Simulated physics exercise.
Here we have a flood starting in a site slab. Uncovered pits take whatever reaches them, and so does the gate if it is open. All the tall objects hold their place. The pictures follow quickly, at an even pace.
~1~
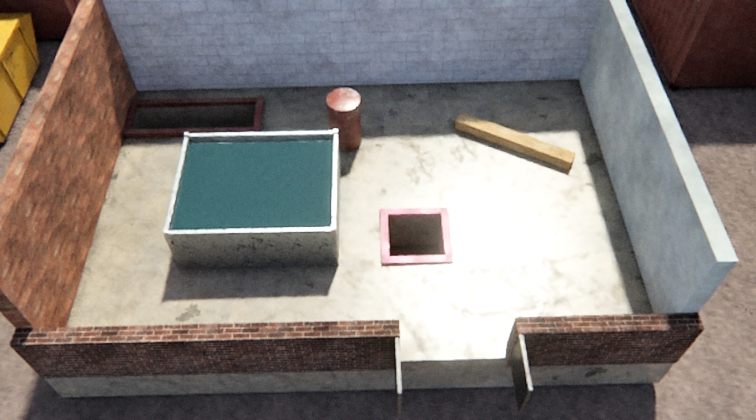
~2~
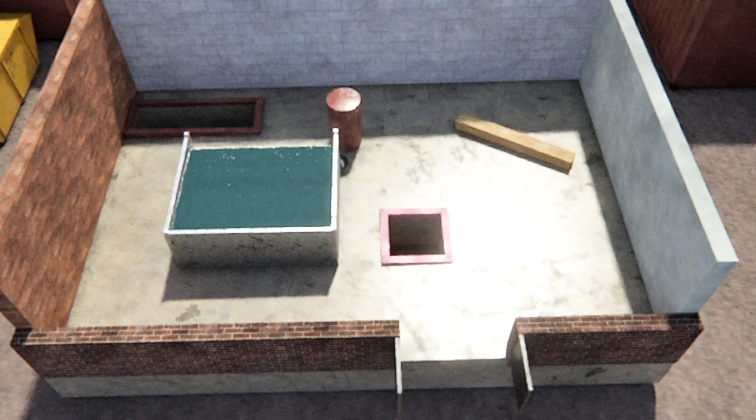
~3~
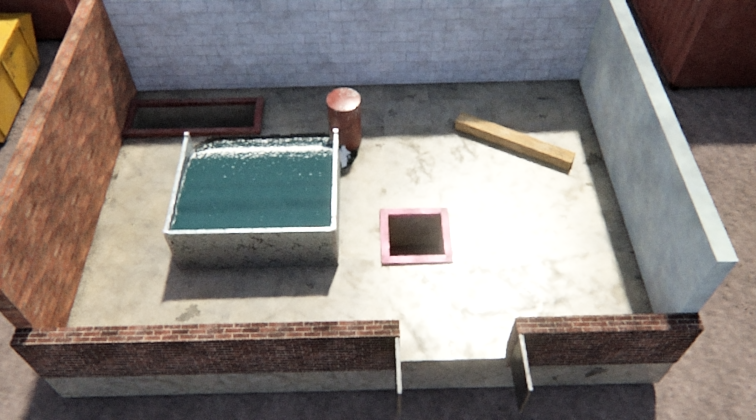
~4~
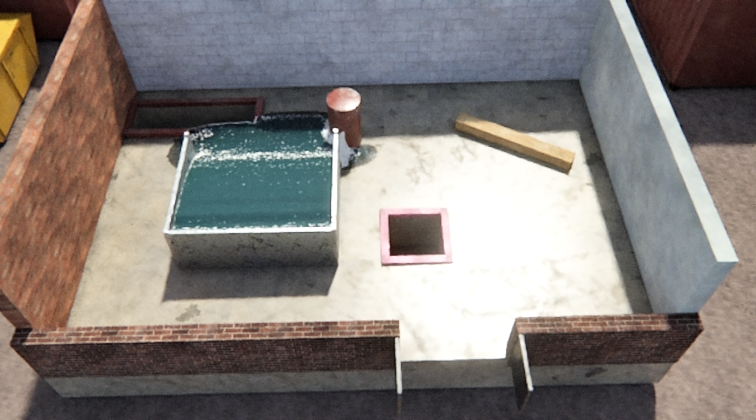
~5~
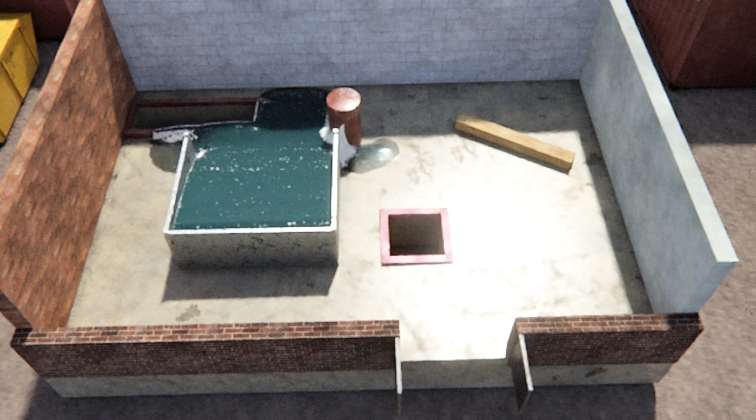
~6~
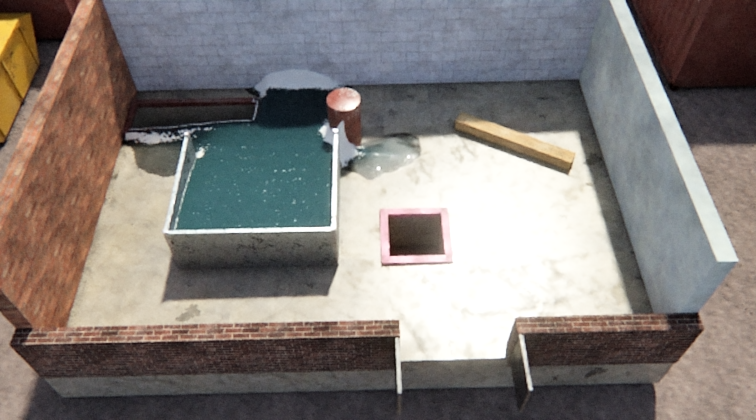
In this clip, dark green water sits in a rectangular tank inside a walled yard, then pours out the far side, spreading toward the back wall, around a rusty red cylinder and leftward into the framed pit.
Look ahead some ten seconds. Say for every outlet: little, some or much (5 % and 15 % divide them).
In the end: The gate takes less than 5 %; the red pit takes more than 15 %; the pink pit takes less than 5 %.
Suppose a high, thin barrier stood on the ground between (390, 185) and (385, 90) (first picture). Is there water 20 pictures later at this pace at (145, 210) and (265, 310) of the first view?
In that order: Covered, no water.
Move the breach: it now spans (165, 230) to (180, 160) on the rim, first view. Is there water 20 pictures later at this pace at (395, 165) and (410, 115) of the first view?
In turn: Dry, not flooded.
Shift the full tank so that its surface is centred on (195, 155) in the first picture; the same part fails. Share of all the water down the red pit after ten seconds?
In per cent: Red 60.
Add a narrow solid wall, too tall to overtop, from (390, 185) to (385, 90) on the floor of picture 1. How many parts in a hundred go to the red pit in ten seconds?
Roughly, in per cent: Red 45.
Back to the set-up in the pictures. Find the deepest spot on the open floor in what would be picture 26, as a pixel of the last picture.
Around (135, 103).
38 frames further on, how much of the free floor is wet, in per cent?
Near 80 in a hundred.
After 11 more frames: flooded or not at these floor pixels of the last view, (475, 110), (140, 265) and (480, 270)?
In turn: Covered, not flooded, clear.
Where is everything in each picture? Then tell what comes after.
The first picture shows still water in the tank at (257, 182).
In the second picture, the front is at (344, 165), out from the gap on the tank's far side.
In the third picture, water pours out on the tank's far side and has run to a hidden place.
In the fourth picture, water pours out on the tank's far side and has run to (181, 139).
In the fifth picture, the front is at (154, 140), out from the gap on the tank's far side.
In the sixth picture, the front is at (127, 141), out from the gap on the tank's far side.
A moment on, water covers 25 % of the floor; the gate 0 %, the red pit 13 %, the pink pit 0 %.
Next, water covers 45 % of the floor; the gate 0 %, the red pit 23 %, the pink pit 0 %.
Then, water covers 60 % of the floor; the gate 0 %, the red pit 33 %, the pink pit 0 %.
Later, water covers 80 % of the floor; the gate 0 %, the red pit 38 %, the pink pit 0 %.
In the end, water covers 95 % of the floor; the gate 2 %, the red pit 39 %, the pink pit 0 %.
